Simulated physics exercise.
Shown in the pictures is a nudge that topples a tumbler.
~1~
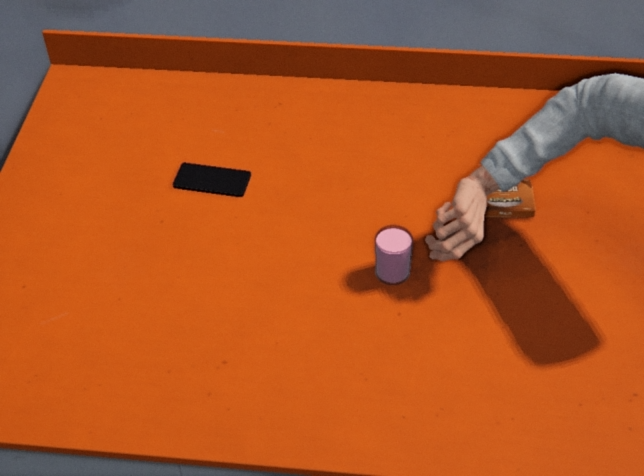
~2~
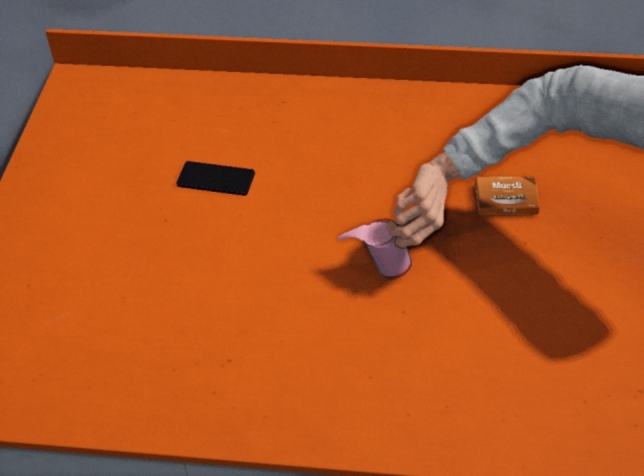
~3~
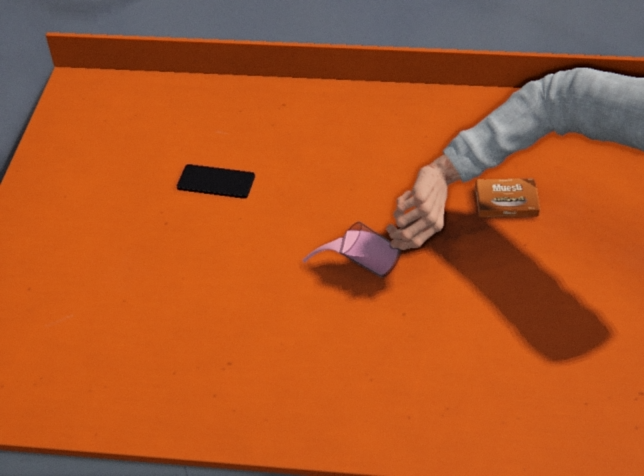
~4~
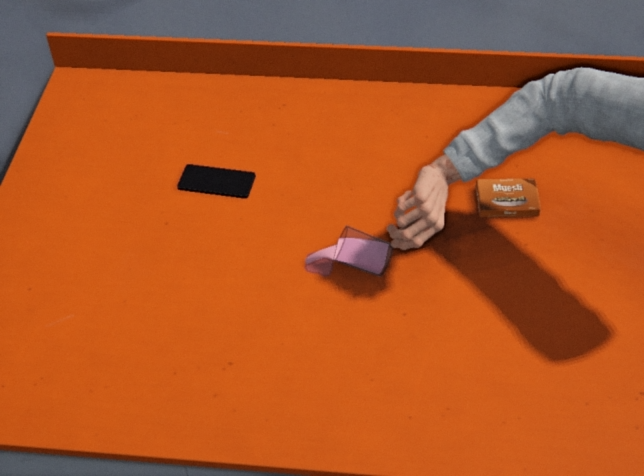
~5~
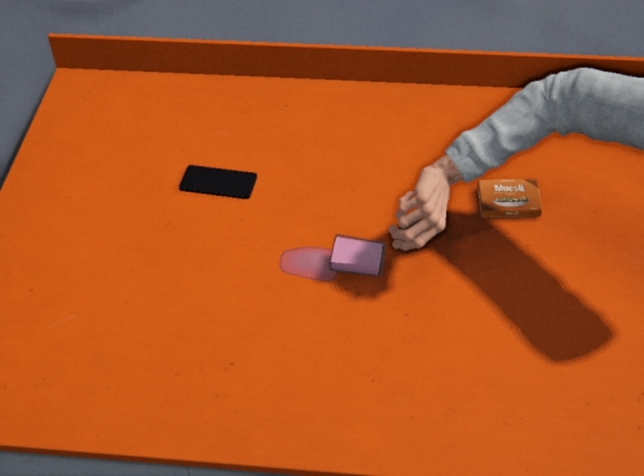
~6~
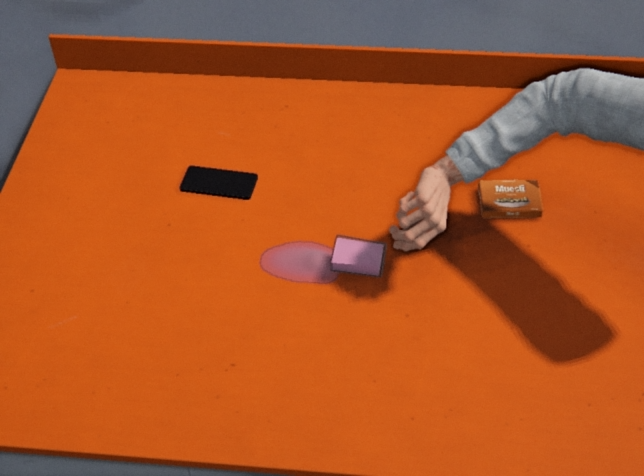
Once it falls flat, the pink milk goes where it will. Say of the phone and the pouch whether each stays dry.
For the phone the answer is that it meets the spill; for the pouch, that it avoids the spill.
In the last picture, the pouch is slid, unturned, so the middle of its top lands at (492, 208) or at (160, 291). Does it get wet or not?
It is missed at the first place and gets caught at the second.
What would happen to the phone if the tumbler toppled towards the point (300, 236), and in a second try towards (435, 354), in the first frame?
Well, the first time it gets caught, while the second time it is left alone.
Shortly, the puddle covers about as much as a tray; the phone is soaking at its edge; the pouch is still dry.
Then, the puddle covers about as much as a big tray; the phone is soaking at its edge; the pouch is still dry.
At the finish, the puddle covers about as much as a big tray; the phone is soaking at its edge; the pouch is still dry.
